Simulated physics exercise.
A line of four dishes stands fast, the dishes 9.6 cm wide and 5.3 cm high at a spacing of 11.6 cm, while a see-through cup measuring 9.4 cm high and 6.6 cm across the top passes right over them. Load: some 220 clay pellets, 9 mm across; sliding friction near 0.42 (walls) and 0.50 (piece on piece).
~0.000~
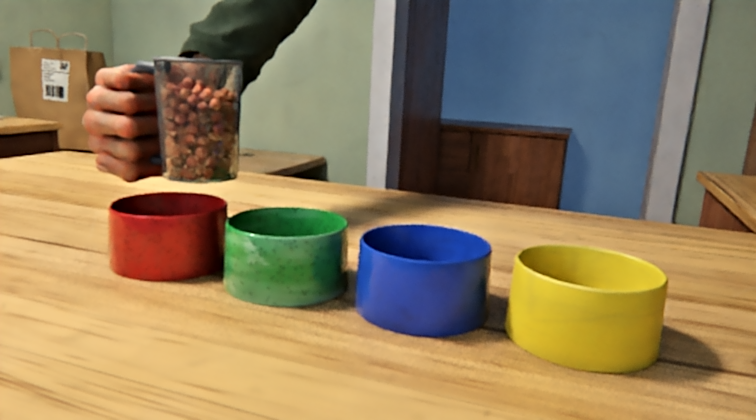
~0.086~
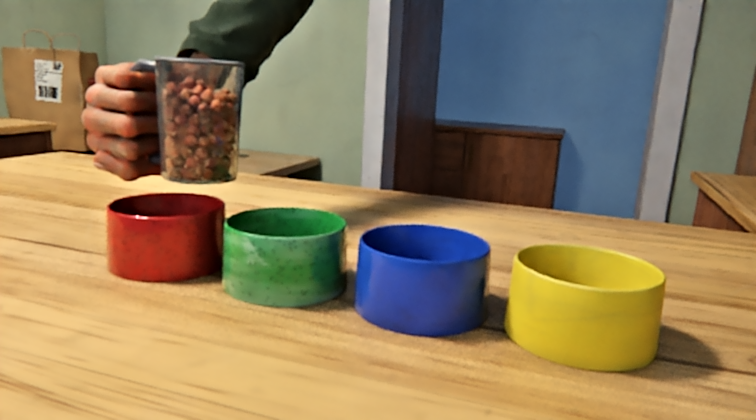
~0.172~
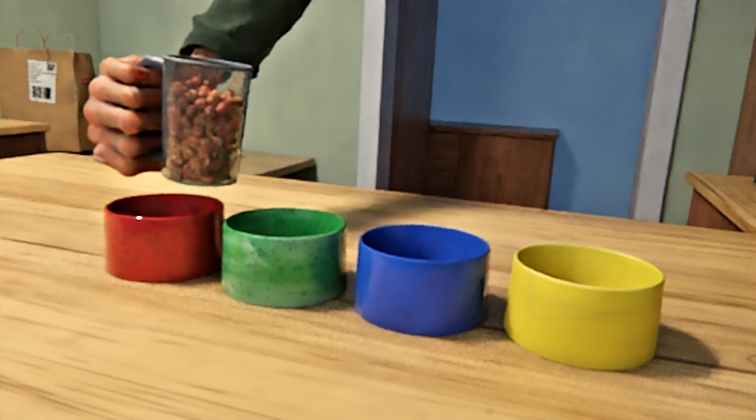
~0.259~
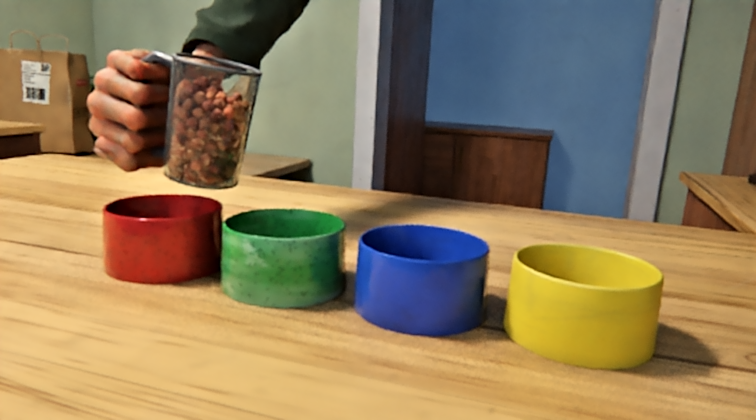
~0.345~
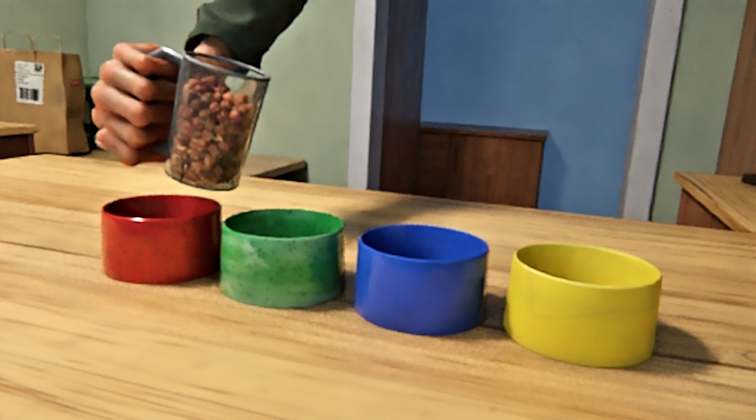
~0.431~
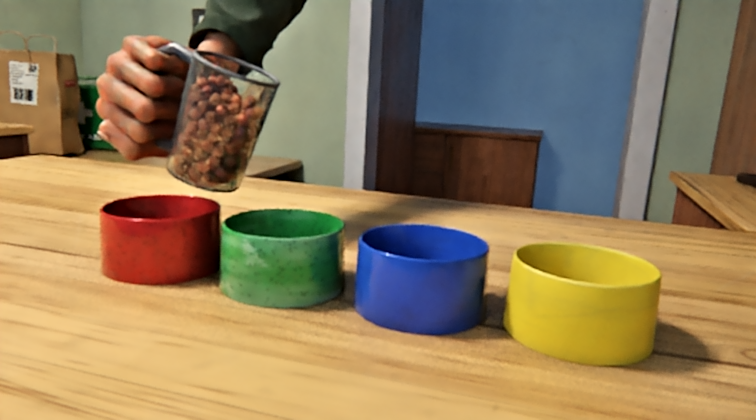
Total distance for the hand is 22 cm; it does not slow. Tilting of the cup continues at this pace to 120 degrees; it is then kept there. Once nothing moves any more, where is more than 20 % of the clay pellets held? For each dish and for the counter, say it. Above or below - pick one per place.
Red dish: Below; blue dish: Above; green dish: Below; yellow dish: Below; counter: Below.
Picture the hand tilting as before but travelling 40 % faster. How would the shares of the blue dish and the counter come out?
Then the blue dish gets 10 and the counter 50.
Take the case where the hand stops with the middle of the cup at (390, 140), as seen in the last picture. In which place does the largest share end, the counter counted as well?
That'd be blue, it takes the most.
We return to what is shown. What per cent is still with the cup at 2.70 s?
Somewhere close to 0 percent.
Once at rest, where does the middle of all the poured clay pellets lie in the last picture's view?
Somewhere around (434, 279) in the final frame.
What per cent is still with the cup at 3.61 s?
Roughly 0 in a hundred.
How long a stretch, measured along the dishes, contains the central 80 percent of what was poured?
Roughly 5 centimetres.
After 1.79 s, tilt 93 degrees; cup holds 100 %.
After 2.70 s, tilt 120 degrees; cup holds 0 %, blue 100 %.
After 3.61 s, tilt 120 degrees; cup holds 0 %, blue 100 %.
At rest (3.9 s), red 0 %, blue 100 %, green 0 %, yellow 0 %, counter 0 %.
